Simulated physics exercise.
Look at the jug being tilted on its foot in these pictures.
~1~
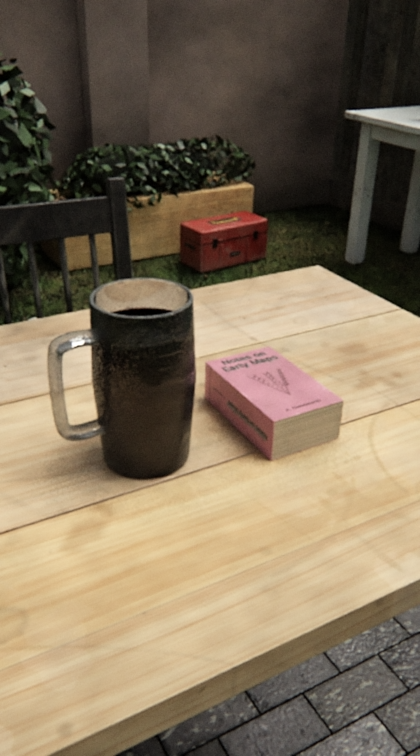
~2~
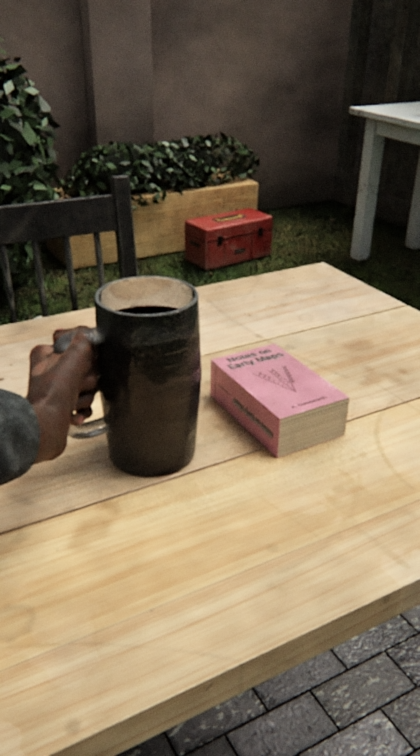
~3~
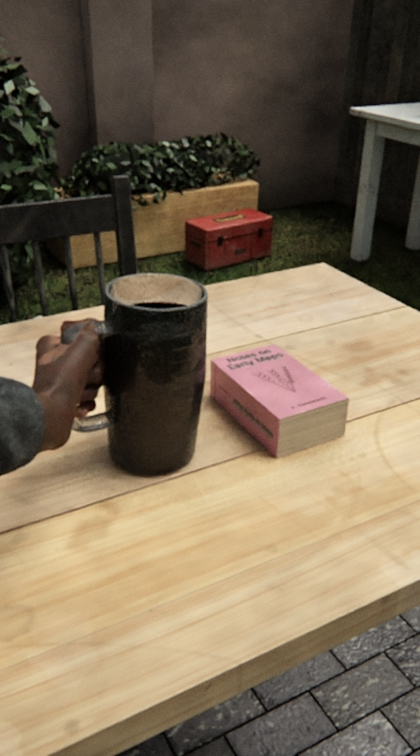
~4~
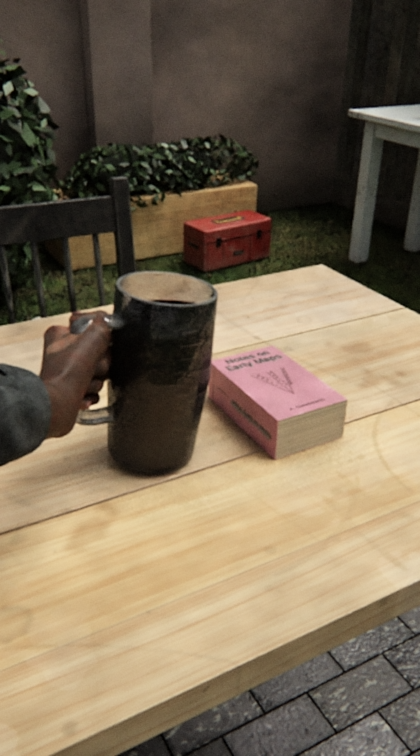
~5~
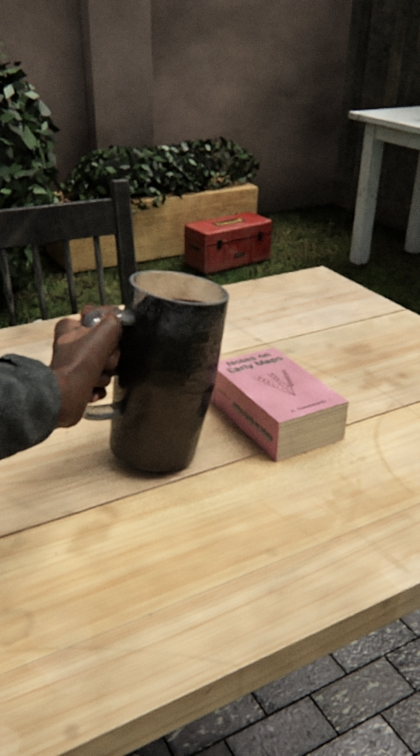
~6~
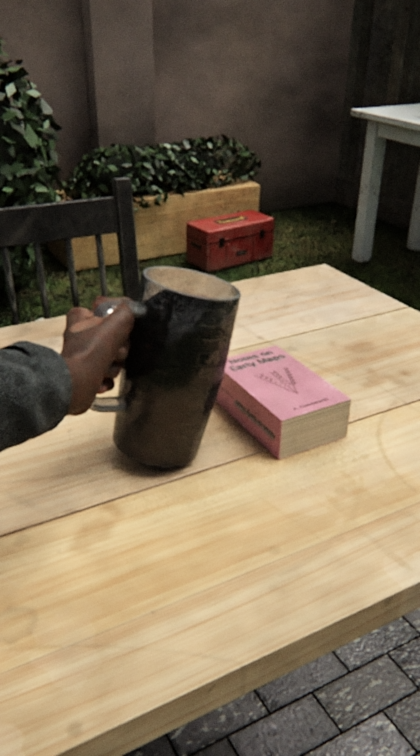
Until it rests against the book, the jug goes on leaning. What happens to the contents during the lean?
It's going to leak over the lip, I reckon.
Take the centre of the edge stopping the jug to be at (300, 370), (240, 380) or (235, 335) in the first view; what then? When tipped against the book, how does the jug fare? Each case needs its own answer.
First contents get out, next contents get out, last contents stay put.
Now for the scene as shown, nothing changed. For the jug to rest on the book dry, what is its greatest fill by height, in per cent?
About 70 %.
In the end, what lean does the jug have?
At 50° or so.
Shortly, the jug leans by about 30°; none is lost.
Then, the jug leans by about 45°; it has lost some; nearly all of the red wine is inside.
At the finish, the jug leans by about 50°, against the book; it has lost some; nearly all of the red wine is inside.
